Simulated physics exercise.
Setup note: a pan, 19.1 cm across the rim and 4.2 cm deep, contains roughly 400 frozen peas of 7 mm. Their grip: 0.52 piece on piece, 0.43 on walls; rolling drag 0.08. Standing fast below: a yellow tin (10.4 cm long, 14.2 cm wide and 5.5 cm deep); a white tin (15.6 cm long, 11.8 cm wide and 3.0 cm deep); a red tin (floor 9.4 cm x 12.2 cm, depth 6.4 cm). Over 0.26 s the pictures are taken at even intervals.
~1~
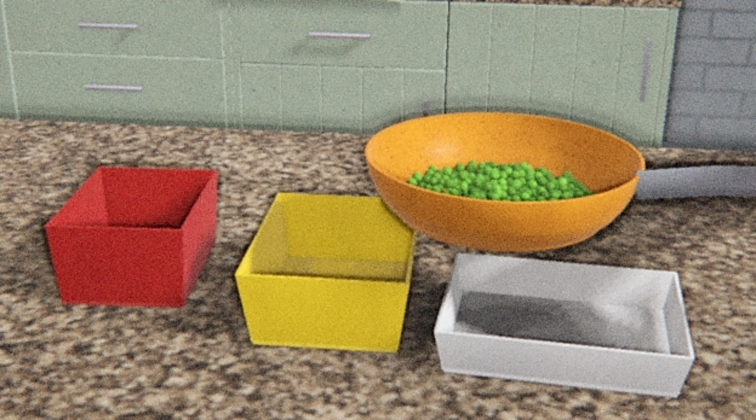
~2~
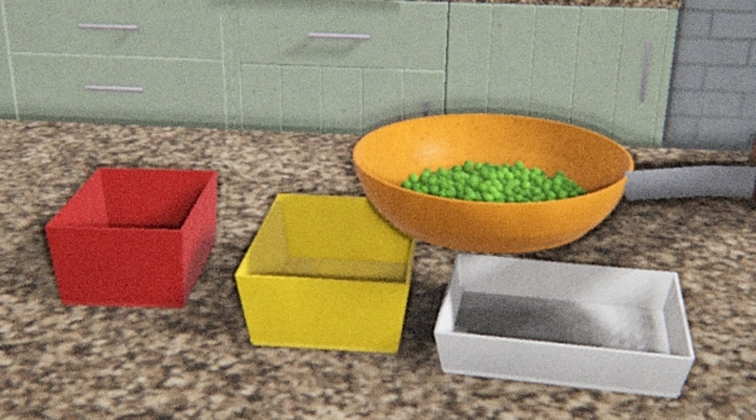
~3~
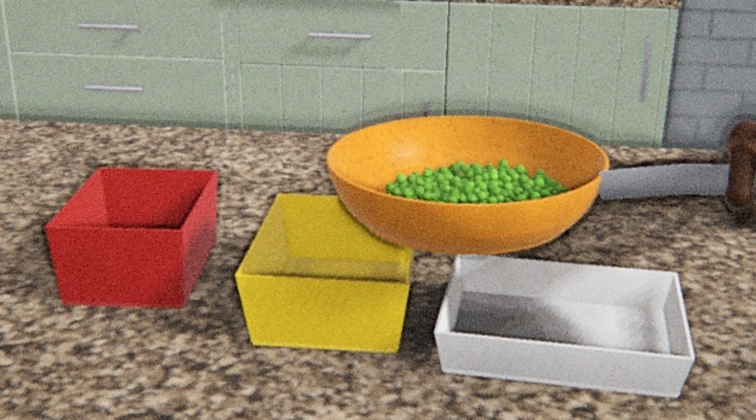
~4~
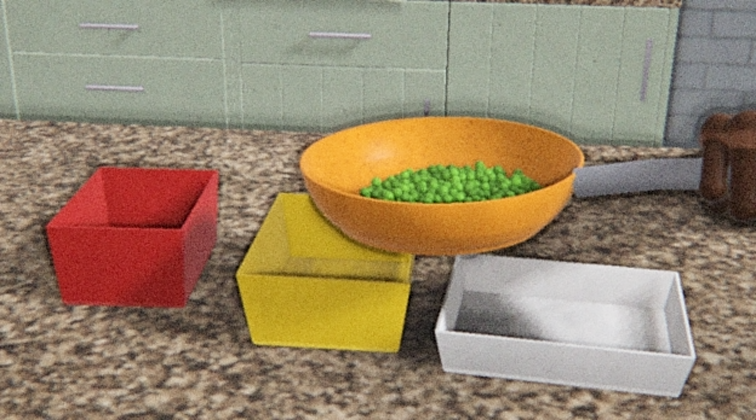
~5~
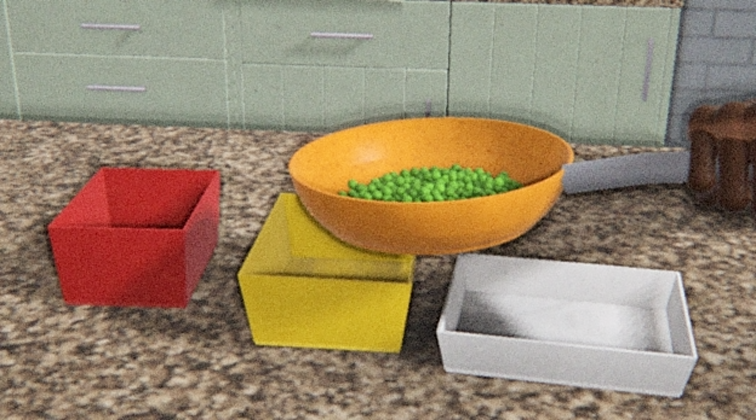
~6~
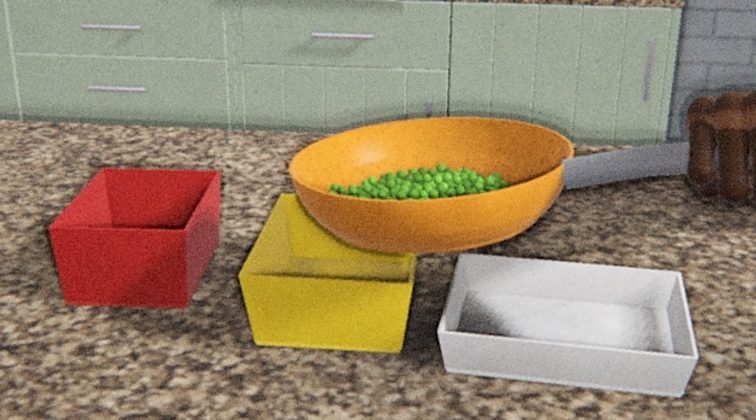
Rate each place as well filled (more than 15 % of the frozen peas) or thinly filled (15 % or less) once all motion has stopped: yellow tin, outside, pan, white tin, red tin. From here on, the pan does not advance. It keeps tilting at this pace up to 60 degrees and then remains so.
Yellow tin: Thinly filled, outside: Thinly filled, pan: Well filled, white tin: Thinly filled, red tin: Thinly filled.
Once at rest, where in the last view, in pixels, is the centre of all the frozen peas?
It's about (376, 209) in the last view.
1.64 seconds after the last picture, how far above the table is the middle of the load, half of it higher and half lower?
About 10 cm.
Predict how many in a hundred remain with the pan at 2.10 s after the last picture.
Some 100 per cent of the load.
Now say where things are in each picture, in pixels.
In the first frame, pan at (499, 211); tilt 0 degrees; moved 0.0 cm; lip at (380, 132); top of the load at (523, 167); yellow tin at (337, 234); white tin at (563, 300); red tin at (137, 196).
In the second frame, pan at (488, 212); tilt 0 degrees; moved 0.9 cm; lip at (369, 134); top of the load at (482, 167).
In the third frame, pan at (465, 214); tilt 1 degrees; moved 2.7 cm; lip at (344, 137); top of the load at (469, 168).
In the fourth frame, pan at (441, 214); tilt 3 degrees; moved 4.6 cm; lip at (319, 141); top of the load at (432, 170).
In the fifth frame, pan at (432, 212); tilt 4 degrees; moved 5.5 cm; low side left; lip at (309, 144); top of the load at (414, 172).
In the sixth frame, pan at (433, 209); tilt 6 degrees; moved 5.5 cm; low side left; lip at (309, 146); top of the load at (466, 173); yellow tin at (340, 234); white tin at (567, 300); red tin at (141, 197).
Then, 0.63 s after the last picture, tilt 24 degrees; pan 100 %; middle of all pieces near (420, 191).
Then, 1.15 s after the last picture, tilt 39 degrees; pan 100 %; middle of all pieces near (391, 194).
Then, 1.64 s after the last picture, tilt 53 degrees; pan 100 %; middle of all pieces near (386, 197).
Then, 2.10 s after the last picture, tilt 60 degrees; pan 100 %; middle of all pieces near (379, 202).
In the end, yellow tin 0 %, outside 0 %, pan 100 %, white tin 0 %, red tin 0 %.
